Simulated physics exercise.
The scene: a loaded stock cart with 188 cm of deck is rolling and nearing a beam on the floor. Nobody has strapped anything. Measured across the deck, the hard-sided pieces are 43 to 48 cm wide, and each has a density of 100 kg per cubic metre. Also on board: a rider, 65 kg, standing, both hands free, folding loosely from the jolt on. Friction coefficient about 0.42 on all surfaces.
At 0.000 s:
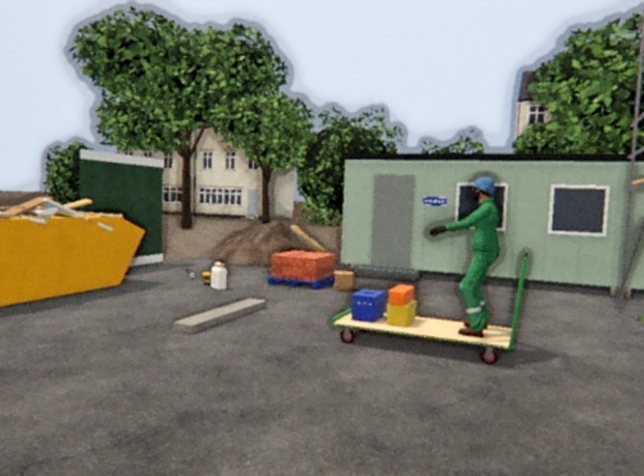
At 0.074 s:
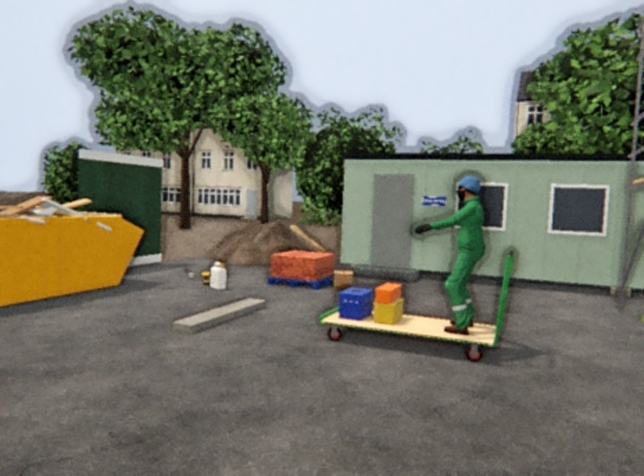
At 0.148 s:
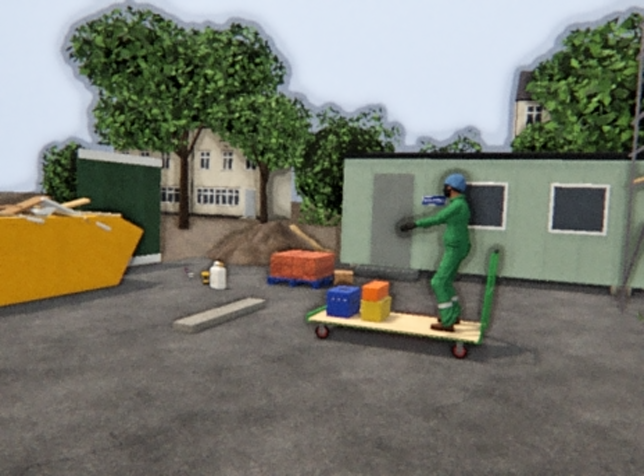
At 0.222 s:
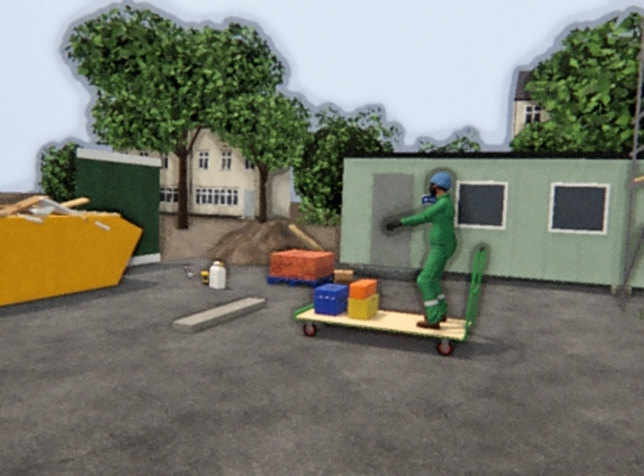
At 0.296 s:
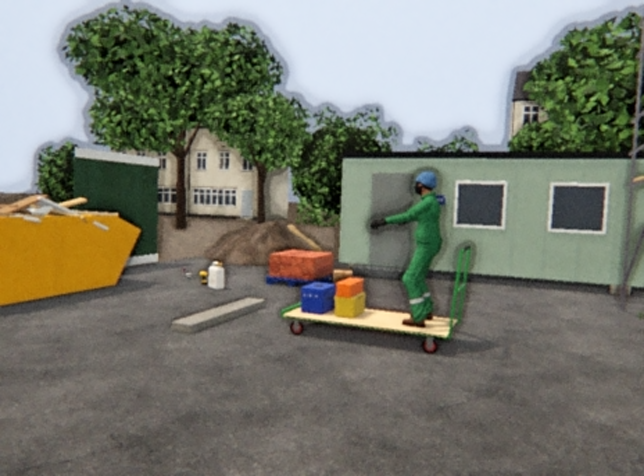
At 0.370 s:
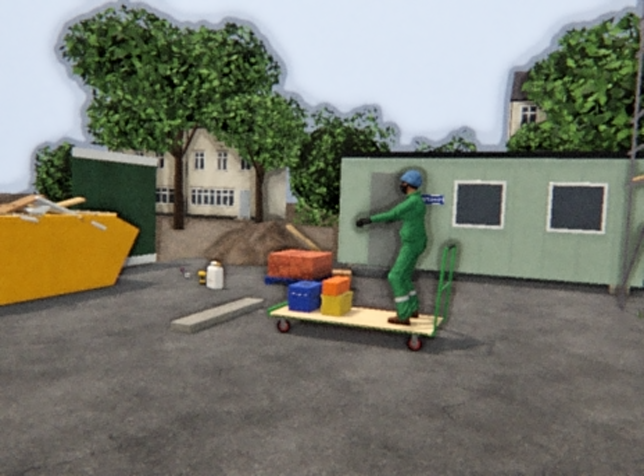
The clip shows a green-clad worker in a blue helmet standing on a flatbed cart, arms held out in front, as it rolls steadily left across a paved yard, carrying blue, orange and yellow containers toward a low beam.
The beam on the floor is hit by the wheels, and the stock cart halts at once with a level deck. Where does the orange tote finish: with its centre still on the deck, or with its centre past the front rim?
The orange tote finishes still on the deck.
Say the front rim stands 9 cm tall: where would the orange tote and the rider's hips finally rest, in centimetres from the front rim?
Rest positions from the front rim: Orange 40 cm behind; hips 60 cm behind.
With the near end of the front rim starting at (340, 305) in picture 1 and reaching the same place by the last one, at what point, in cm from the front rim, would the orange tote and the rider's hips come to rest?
Rest points: Orange at 40 cm behind, hips at 120 cm behind.
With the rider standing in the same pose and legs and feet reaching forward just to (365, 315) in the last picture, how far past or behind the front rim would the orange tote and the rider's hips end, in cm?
You'd see the orange one end 30 cm behind and the hips 40 cm behind the front rim.
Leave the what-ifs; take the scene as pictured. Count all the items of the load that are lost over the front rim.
A total of 0.
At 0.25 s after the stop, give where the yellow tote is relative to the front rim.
Behind the rim by about 45 cm.
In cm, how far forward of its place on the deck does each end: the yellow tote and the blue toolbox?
Ahead by: Yellow 30, blue 20 (cm).
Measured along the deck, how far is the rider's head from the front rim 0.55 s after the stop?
About 10 cm behind the front rim.
Impact comes at 0.74 s.
After 0.99 s the orange tote is 30 cm behind the rim, tilted 20°, near (247, 275) in the last picture's view.
After 1.29 s the orange tote is 31 cm behind the rim, tilted 20°, near (248, 278) in the last picture's view.
After 1.74 s the orange tote is 31 cm behind the rim, tilted 25°, near (248, 277) in the last picture's view.
When all is still (3.3 s), nothing is past the rim; behind it, orange tote, yellow tote, blue toolbox and the rider's hips.
